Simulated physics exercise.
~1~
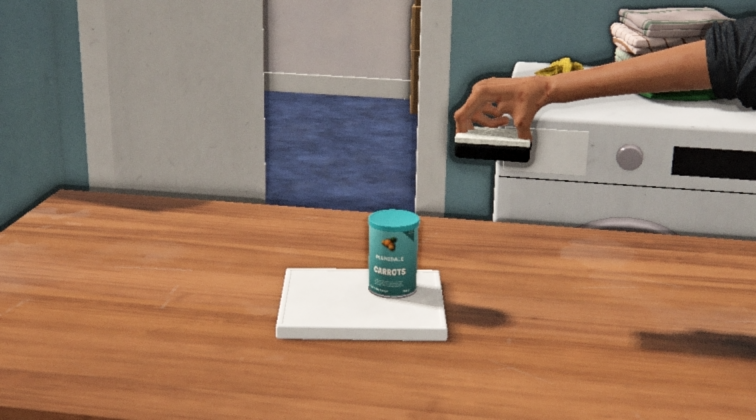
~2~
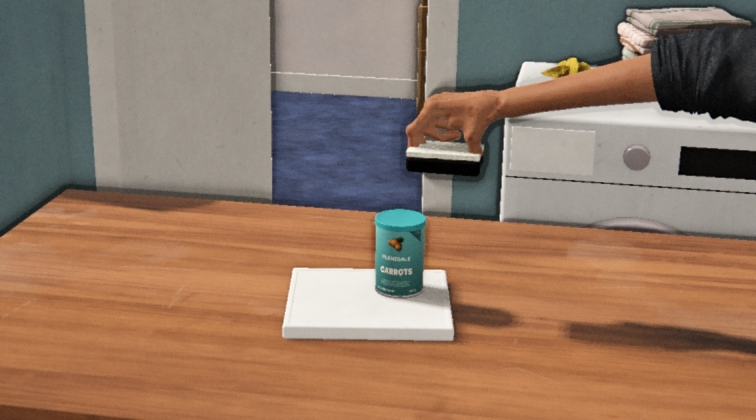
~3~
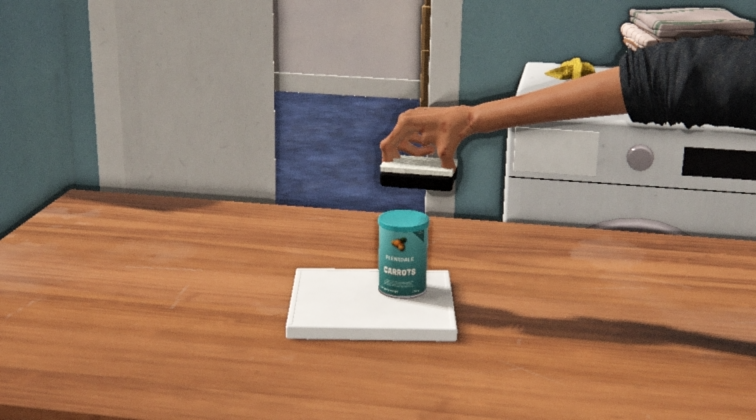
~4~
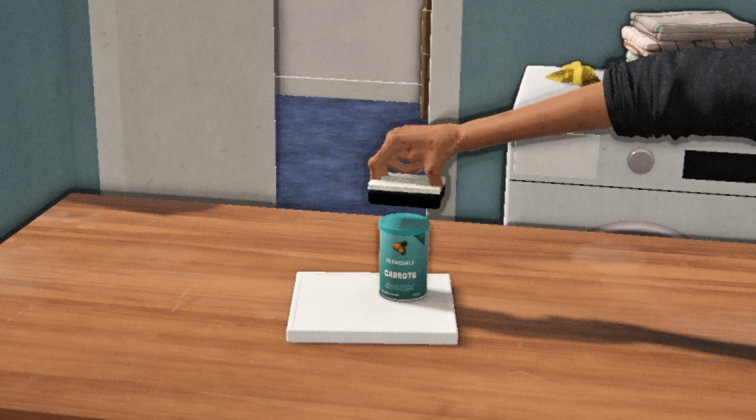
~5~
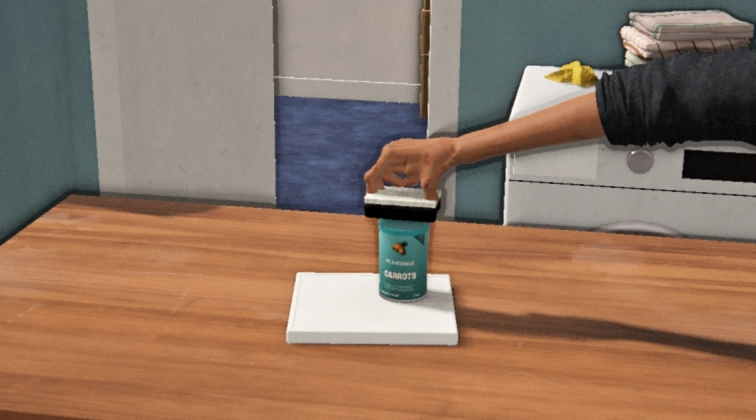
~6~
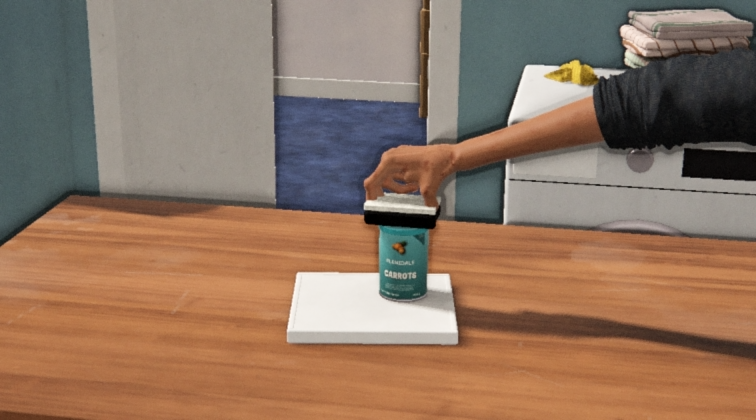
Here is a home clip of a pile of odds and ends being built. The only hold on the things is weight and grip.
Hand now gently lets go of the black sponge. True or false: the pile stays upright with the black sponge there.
True.
Then, 1.10 s later than the last frame, all is still.
Then, 2.10 s later than the last frame, black sponge resting near (403, 211).
When it is over, all 3 as before. End places, in pixels of the last picture, black sponge near (403, 211). The pile holds.
